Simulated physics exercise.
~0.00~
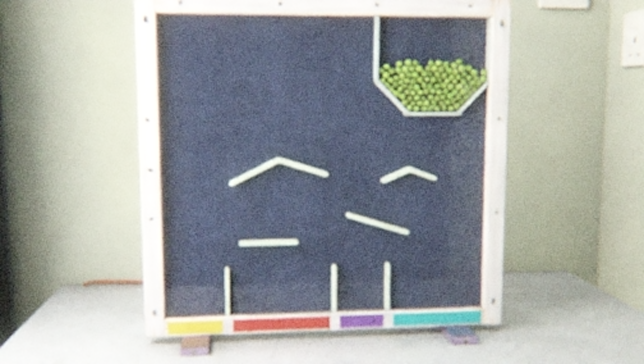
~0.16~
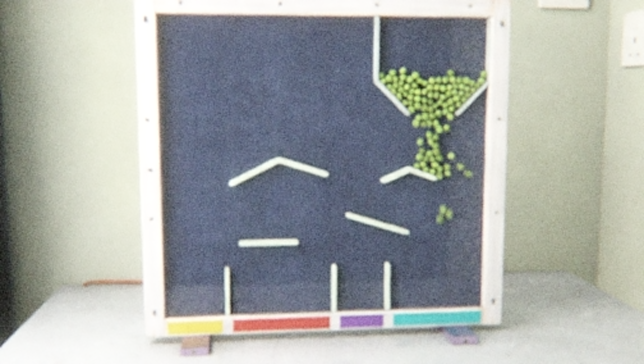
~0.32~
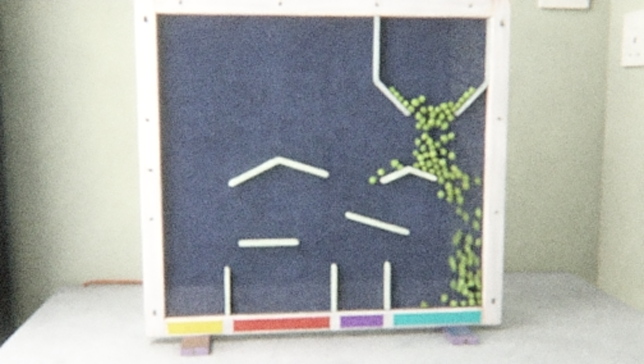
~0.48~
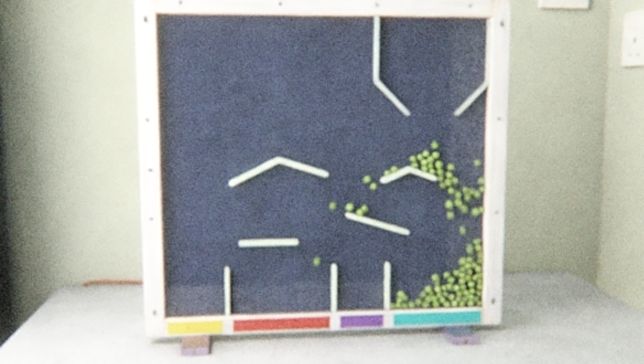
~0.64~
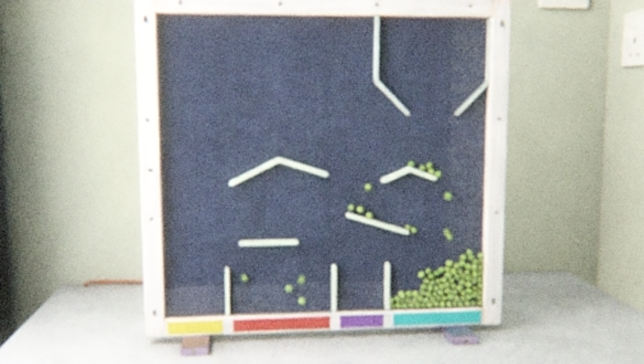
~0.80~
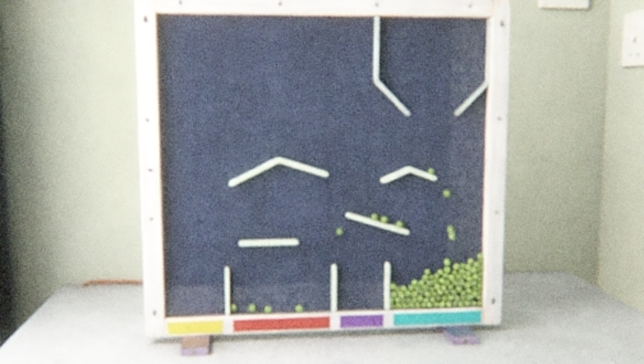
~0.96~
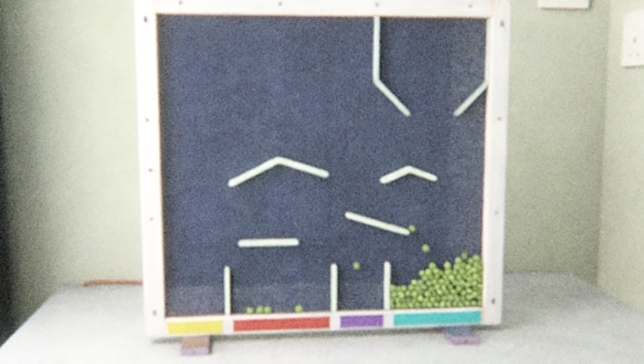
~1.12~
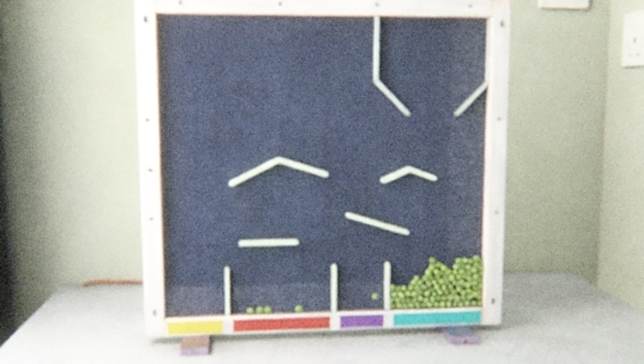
Green peas pour from a hopper past ledges, piling mostly in the turquoise bin.
